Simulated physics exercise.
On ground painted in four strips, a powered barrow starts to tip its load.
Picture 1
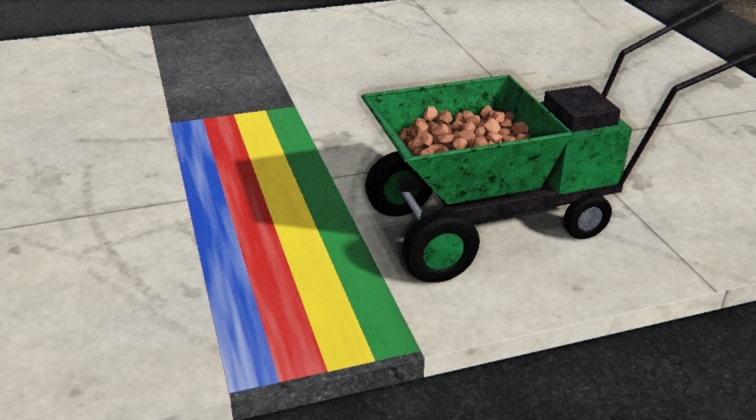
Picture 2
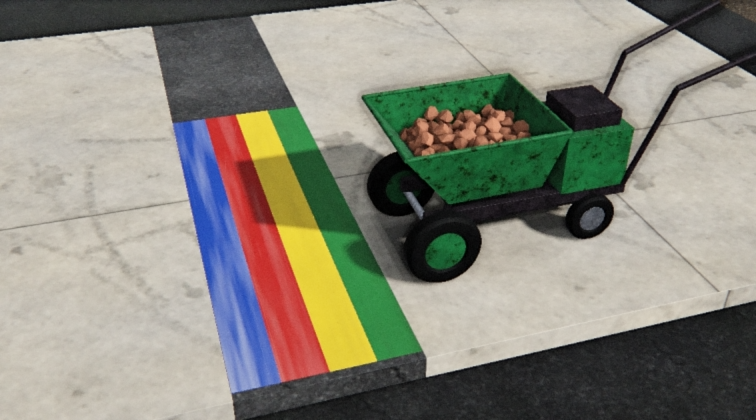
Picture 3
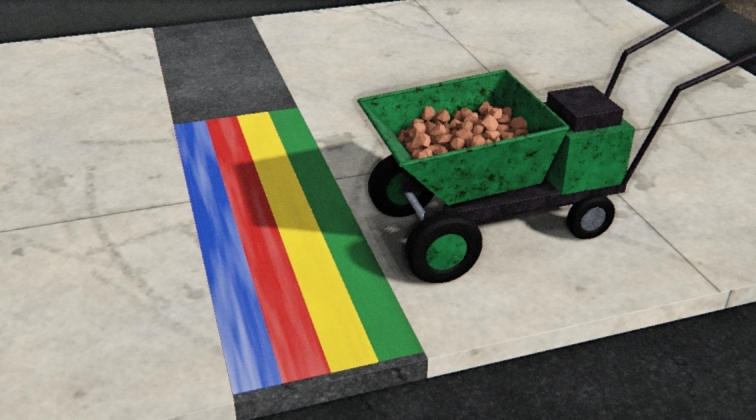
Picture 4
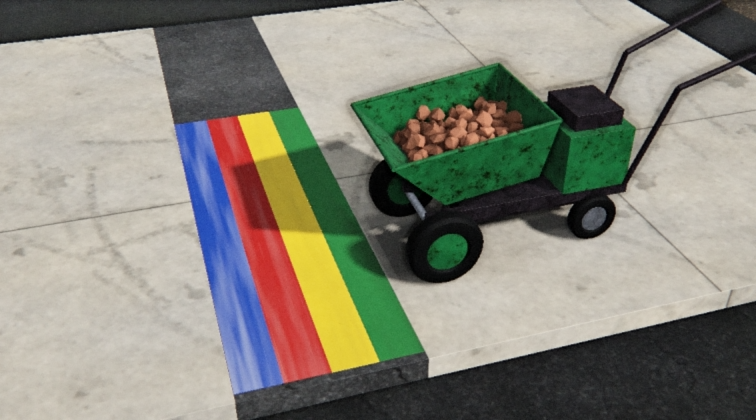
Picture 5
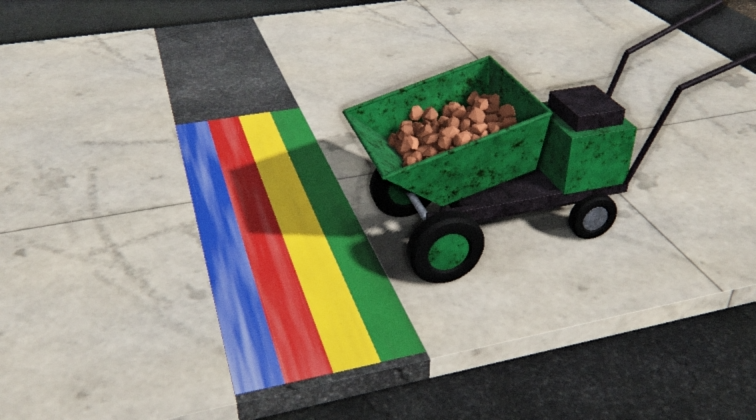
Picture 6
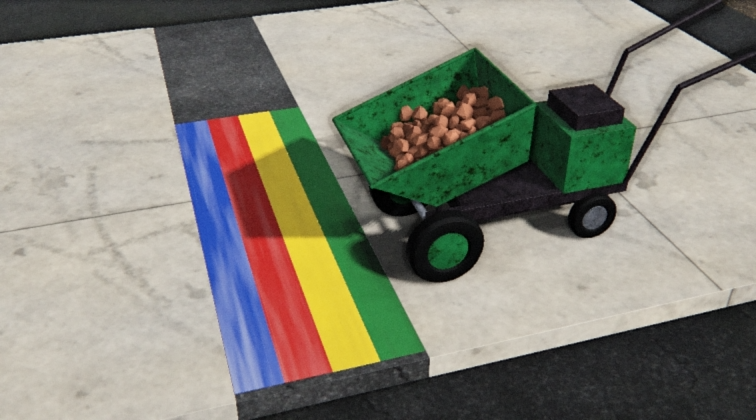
Green powered barrow loaded with rubble standing beside blue, red, yellow and green strips, its skip slowly tilting forward to the left.
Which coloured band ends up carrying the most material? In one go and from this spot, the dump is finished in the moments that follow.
The red band.
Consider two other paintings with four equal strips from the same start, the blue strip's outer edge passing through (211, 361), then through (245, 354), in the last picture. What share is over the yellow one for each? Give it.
Near 20 and 10 in a hundred.
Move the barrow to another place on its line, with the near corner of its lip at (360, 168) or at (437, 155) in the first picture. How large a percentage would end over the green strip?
Try 1: 0 %. Try 2: 0 %.
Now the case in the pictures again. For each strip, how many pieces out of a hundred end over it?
Here's the split: Green strip gets 0 %, yellow strip 15 %, red strip 35 %, blue strip 20 %.
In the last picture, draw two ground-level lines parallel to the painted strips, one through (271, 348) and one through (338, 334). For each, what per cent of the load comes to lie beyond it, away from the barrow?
I'd say about 20 and about 70 in a hundred.
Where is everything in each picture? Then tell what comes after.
In the first frame, lip of the skip (407, 160), level; top of the load (469, 130), lumps of rubble; green strip (380, 319); yellow strip (336, 328); red strip (291, 338); blue strip (244, 347).
In the second frame, lip of the skip (407, 161), level; top of the load (470, 129).
In the third frame, lip of the skip (402, 165), tipped barely; top of the load (477, 131).
In the fourth frame, lip of the skip (394, 170), tipped a little; top of the load (472, 128).
In the fifth frame, lip of the skip (385, 177), tipped a little; top of the load (476, 117).
In the sixth frame, lip of the skip (373, 186), tipped clearly; top of the load (481, 117); green strip (385, 319); yellow strip (341, 328); red strip (296, 338); blue strip (249, 348).
Just after the last frame, skip tipped steeply; every one in the skip.
A moment on, skip tipped right over; the larger part in the skip; about a tenth over the yellow strip; about a tenth over the red strip.
Further on, skip tipped right over; roughly a third in the skip; about a tenth over the yellow strip; roughly a third over the red strip; roughly a quarter over the blue strip; just a few off the paint.
When it is over, skip tipped right over; roughly a quarter in the skip; not one over the green strip; about a tenth over the yellow strip; roughly a third over the red strip; roughly a quarter over the blue strip; just a few off the paint.
